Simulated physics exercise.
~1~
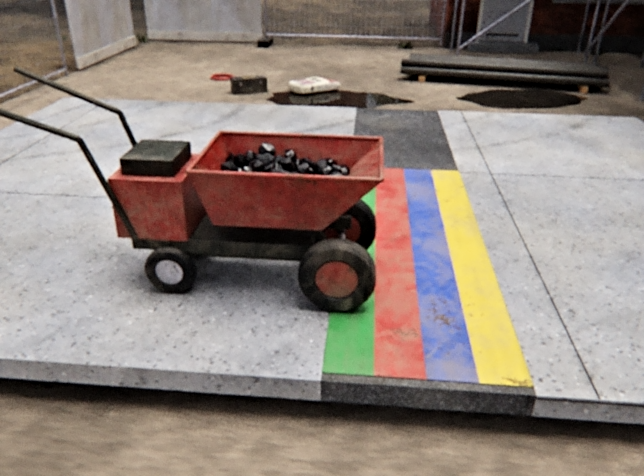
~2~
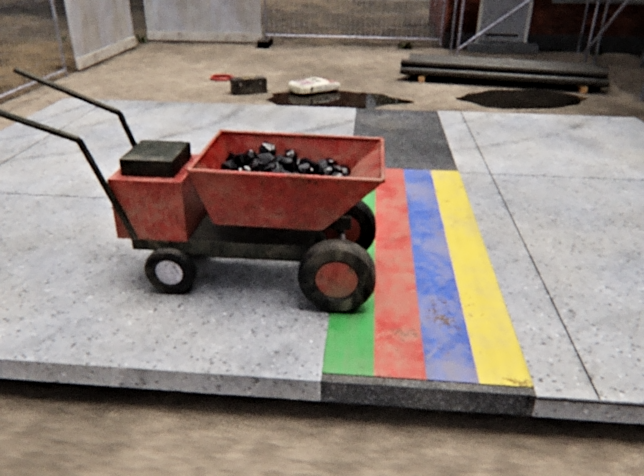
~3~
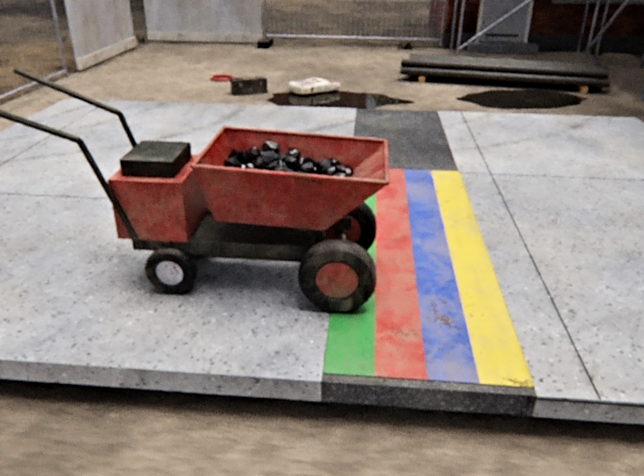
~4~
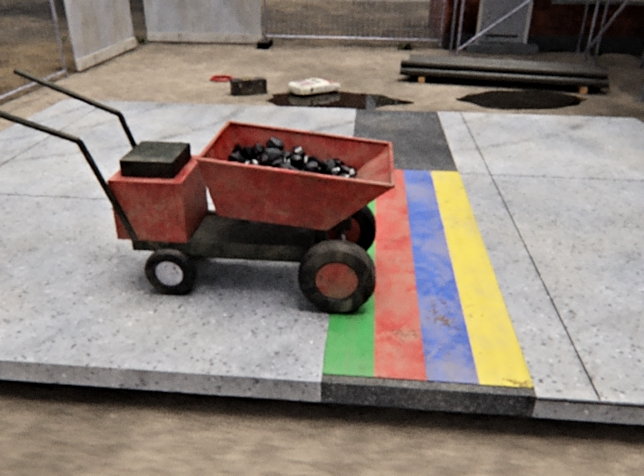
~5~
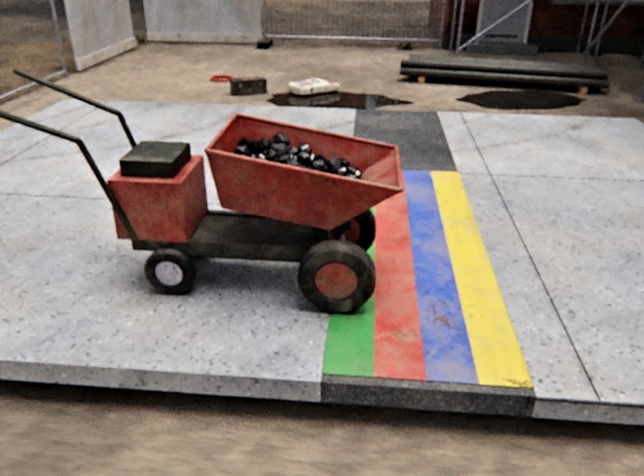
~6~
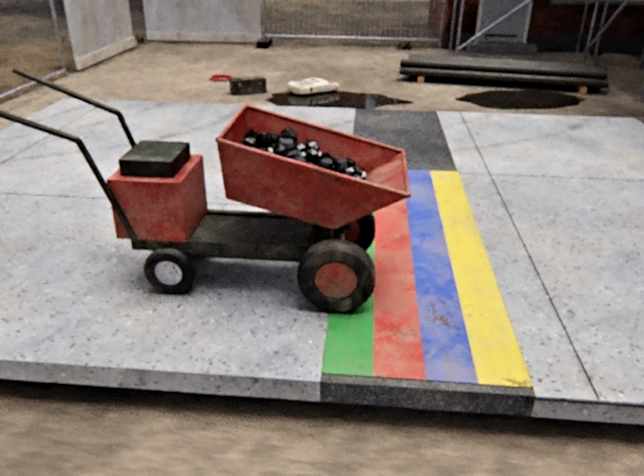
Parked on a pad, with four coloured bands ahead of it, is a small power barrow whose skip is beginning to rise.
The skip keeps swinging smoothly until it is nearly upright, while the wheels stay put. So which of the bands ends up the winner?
The winner is the yellow band.
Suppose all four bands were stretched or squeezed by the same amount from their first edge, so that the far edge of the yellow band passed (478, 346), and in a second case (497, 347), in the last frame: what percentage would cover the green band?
About 0 per cent first, then about 0 per cent.
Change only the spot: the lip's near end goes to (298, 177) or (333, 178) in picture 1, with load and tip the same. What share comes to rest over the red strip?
About 30 %, then 10 %.
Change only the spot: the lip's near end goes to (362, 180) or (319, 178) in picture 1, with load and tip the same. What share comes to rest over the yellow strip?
First try: 40 per cent; second try: 20 per cent.
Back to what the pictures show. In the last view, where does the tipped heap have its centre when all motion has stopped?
It settles centred around (485, 282).
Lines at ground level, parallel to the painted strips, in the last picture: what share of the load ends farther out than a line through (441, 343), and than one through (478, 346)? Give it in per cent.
In order, some 80 % then some 70 %.
Just after the last frame, skip tipped steeply; every one in the skip.
A moment on, skip tipped right over; the larger part in the skip; just a few over the blue strip; roughly a quarter over the yellow strip; just a few off the paint.
Further on, skip tipped right over; roughly a quarter in the skip; about a tenth over the blue strip; roughly a third over the yellow strip; roughly a quarter off the paint.
When it is over, skip tipped right over; roughly a quarter in the skip; not one over the green strip; not one over the red strip; about a tenth over the blue strip; roughly a third over the yellow strip; roughly a quarter off the paint.
